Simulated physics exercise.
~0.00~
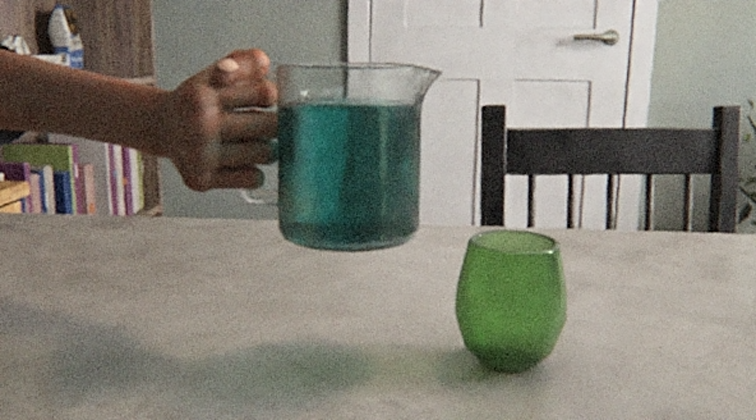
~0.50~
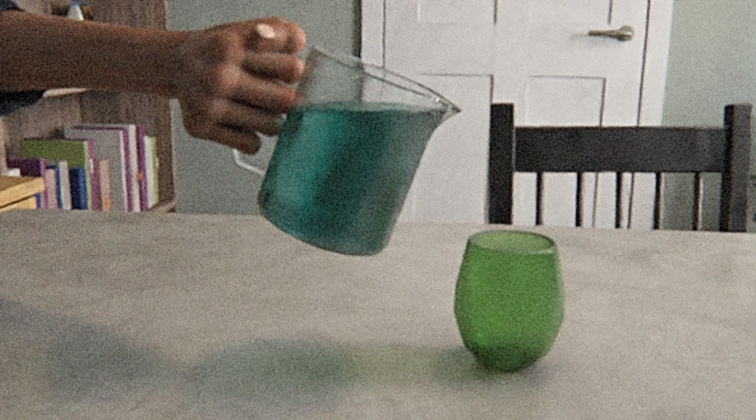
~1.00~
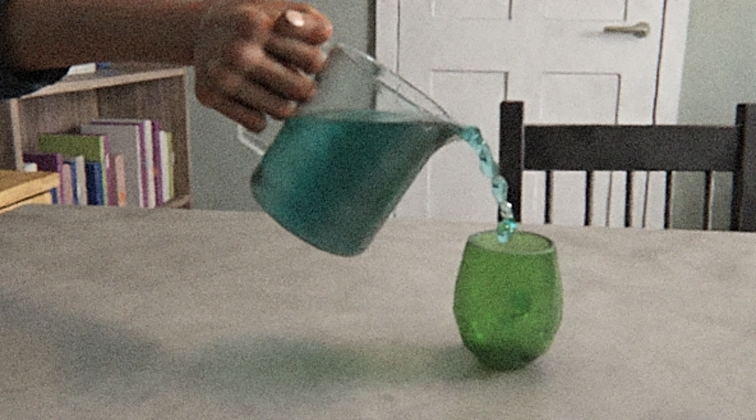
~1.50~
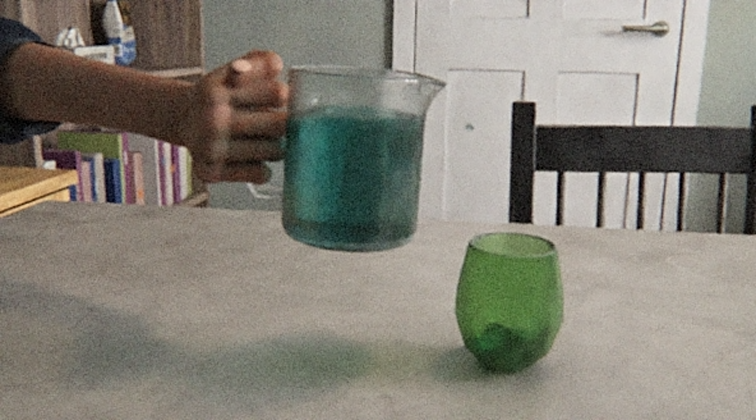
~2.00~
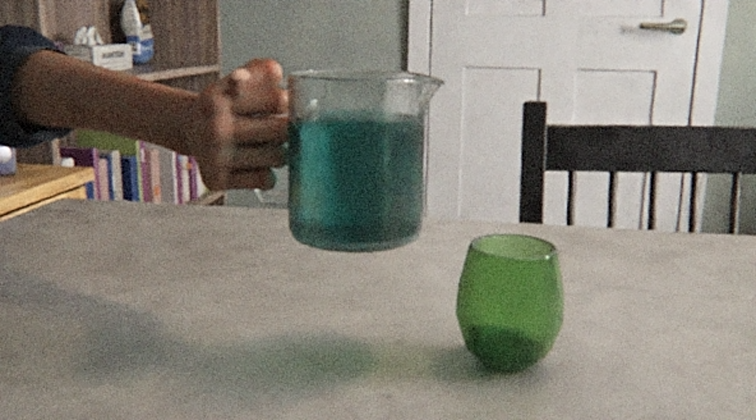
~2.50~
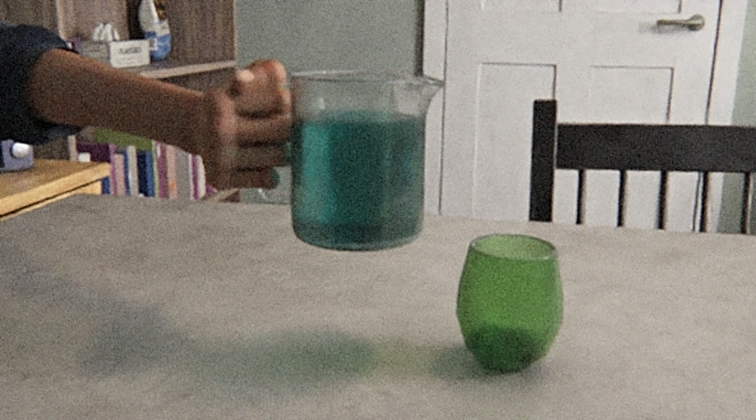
On a grey table top in a room with a bookshelf, a white door and a black chair, a hand holds up a clear pitcher of blue-green liquid to the left of an empty green stemless glass. The hand tips the pitcher to the right, lowering its spout toward the glass. A thin, rippling stream runs from the spout into the glass. The pitcher then swings back upright and the stream stops, while the view drifts slightly sideways. At the end, the pitcher is held level, still mostly full, and a shallow pool sits in the bottom of the glass.
